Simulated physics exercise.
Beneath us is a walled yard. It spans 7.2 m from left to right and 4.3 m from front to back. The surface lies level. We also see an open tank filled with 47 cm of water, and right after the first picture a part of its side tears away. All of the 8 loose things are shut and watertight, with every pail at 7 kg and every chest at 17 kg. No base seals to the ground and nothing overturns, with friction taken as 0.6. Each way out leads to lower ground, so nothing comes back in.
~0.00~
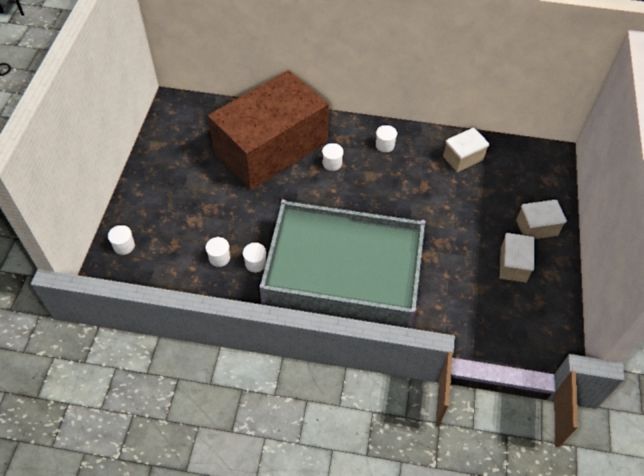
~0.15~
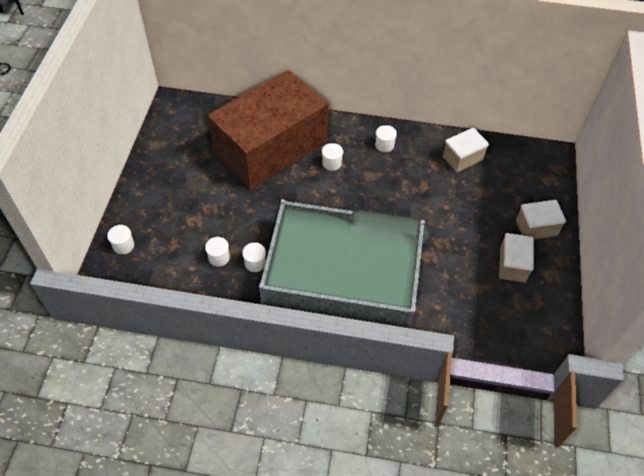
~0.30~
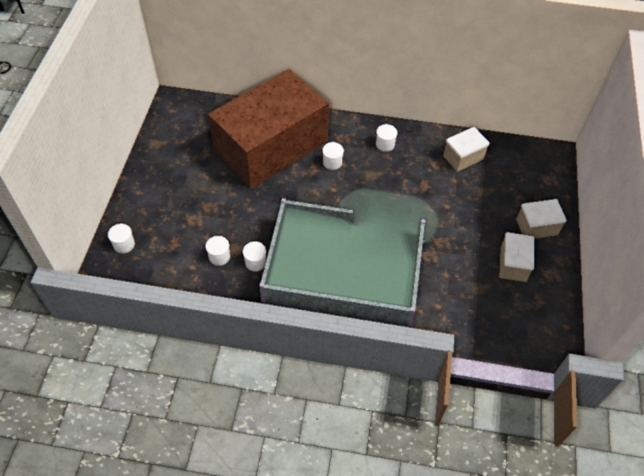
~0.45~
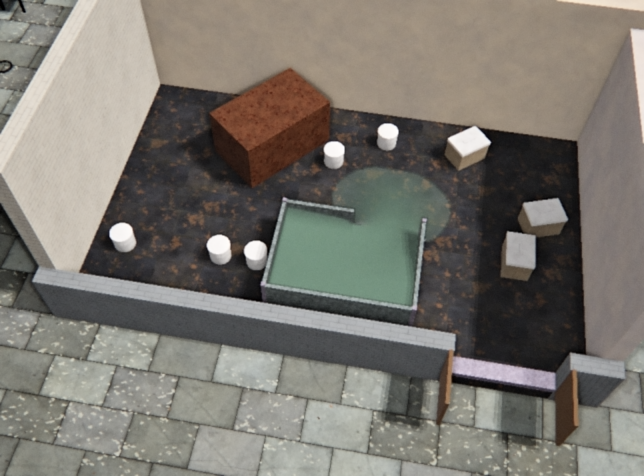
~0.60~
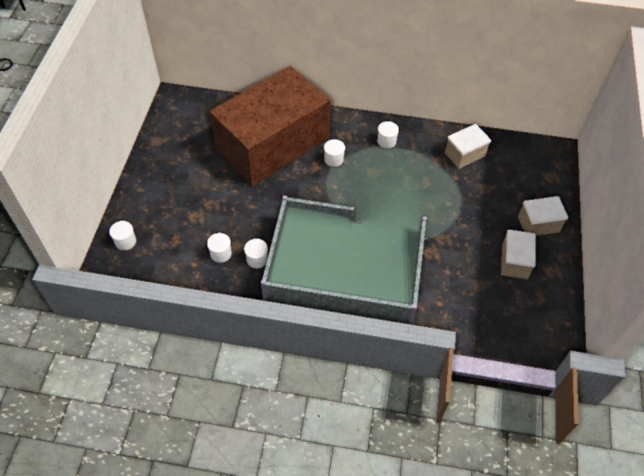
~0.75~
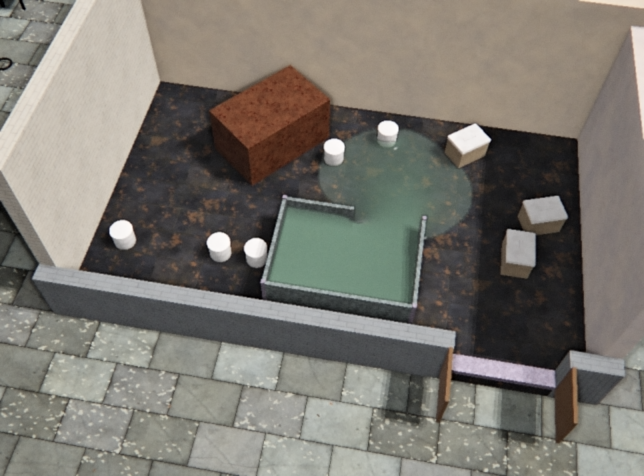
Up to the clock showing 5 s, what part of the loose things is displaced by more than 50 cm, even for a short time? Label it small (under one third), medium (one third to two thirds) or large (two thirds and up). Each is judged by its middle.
Medium.
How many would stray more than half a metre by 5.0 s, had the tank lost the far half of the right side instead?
You'd get 2 in that case.
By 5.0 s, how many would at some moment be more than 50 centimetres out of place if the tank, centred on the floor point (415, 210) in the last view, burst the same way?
Then 1.
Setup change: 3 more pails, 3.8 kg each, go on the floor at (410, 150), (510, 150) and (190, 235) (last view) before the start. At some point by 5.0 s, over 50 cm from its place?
First exceeds it, second exceeds it, third falls shy.
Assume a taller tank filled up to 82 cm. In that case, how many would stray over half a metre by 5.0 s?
Then it comes to 5.
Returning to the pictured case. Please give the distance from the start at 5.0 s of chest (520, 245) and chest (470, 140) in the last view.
The first ends 10 centimetres from its start and the second 200 centimetres.
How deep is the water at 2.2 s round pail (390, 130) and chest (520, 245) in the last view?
About 16 and 0 cm.
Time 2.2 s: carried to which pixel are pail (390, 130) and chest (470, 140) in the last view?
Approx. (357, 105); approx. (525, 126).
After 1.1 s 0 of 8 are over 50 cm from their spots; 0 afloat.
After 2.2 s 2 of 8 are over 50 cm from their spots; 2 afloat.
After 3.5 s 2 of 8 are over 50 cm from their spots; 2 afloat.
After 5.0 s 3 of 8 are over 50 cm from their spots, and 3 have been at some point; 1 afloat.
